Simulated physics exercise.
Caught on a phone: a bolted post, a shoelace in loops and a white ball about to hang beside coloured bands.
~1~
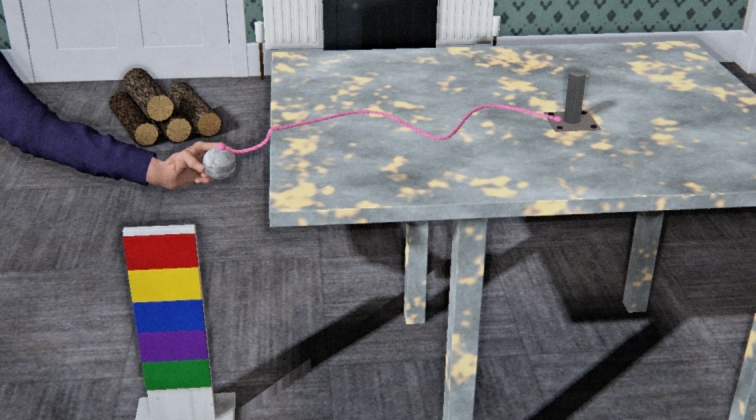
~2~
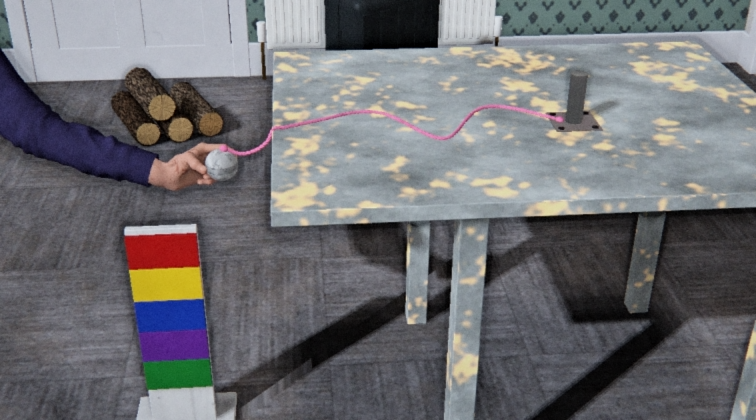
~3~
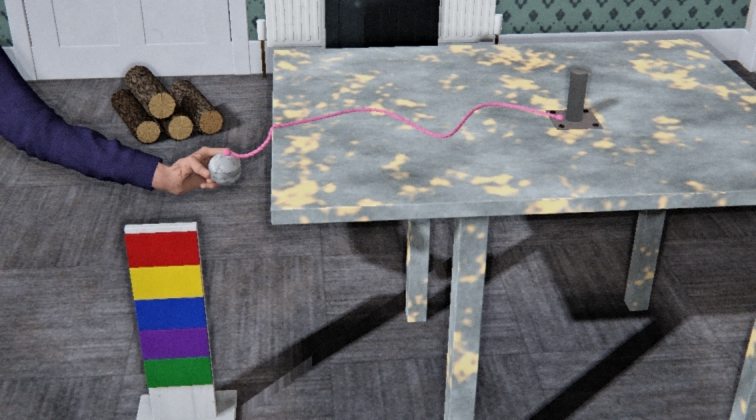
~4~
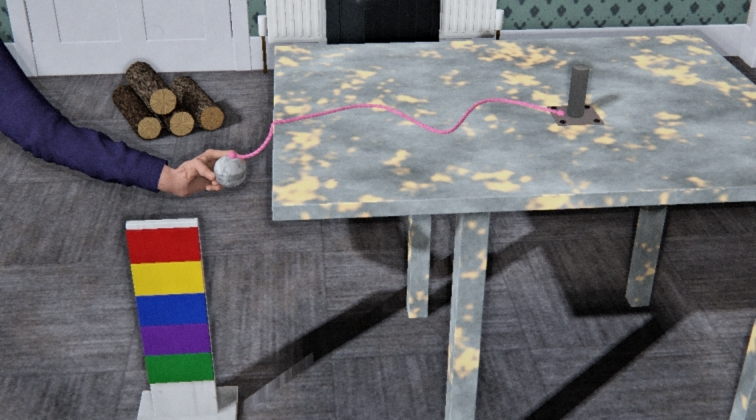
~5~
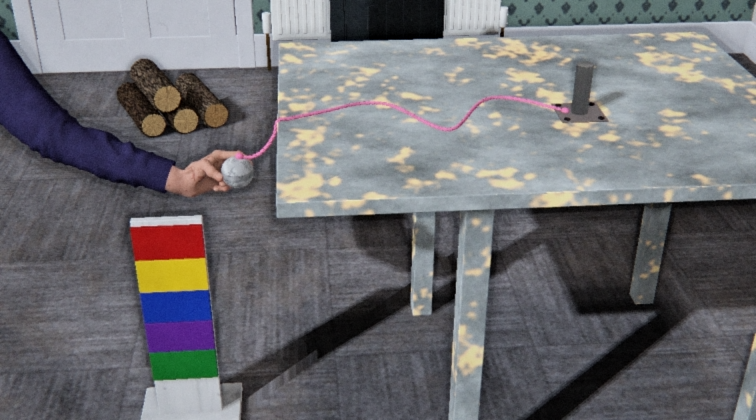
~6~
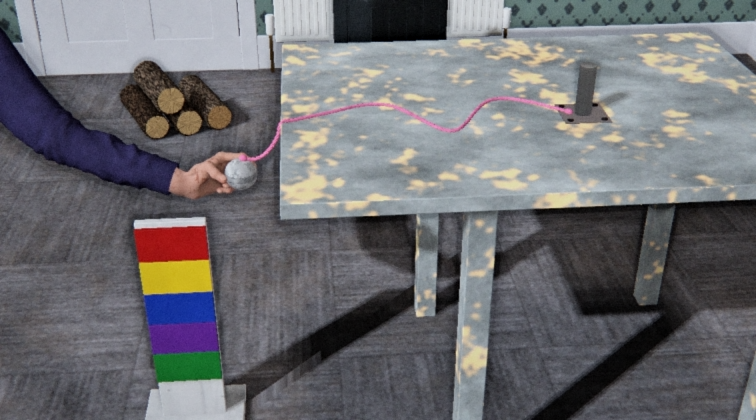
A hand held a white ball on a wavy pink cord just off the table's left edge, near a board of coloured bands, and barely moved as the view shifted slightly.
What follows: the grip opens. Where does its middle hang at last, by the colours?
Its centre hangs level with the yellow band.
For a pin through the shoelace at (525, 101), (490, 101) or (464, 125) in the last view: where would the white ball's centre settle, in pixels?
Near (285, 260), (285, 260) and (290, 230).
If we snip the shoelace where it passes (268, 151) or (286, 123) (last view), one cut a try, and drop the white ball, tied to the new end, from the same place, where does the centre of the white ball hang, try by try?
In that order: (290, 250) and (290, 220).
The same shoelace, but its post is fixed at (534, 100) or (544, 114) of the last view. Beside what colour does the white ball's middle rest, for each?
Try by try: Blue; blue.
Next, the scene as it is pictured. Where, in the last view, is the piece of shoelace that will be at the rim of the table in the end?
That spot is around (361, 105).
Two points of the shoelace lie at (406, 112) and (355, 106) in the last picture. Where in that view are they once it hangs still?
The first at (331, 122), the second at (280, 137).
Soon after, ball near (308, 272); level with yellow.
Then, ball near (271, 273); level with yellow.
At rest, ball near (284, 273); level with yellow. Its middle rests at the yellow band.
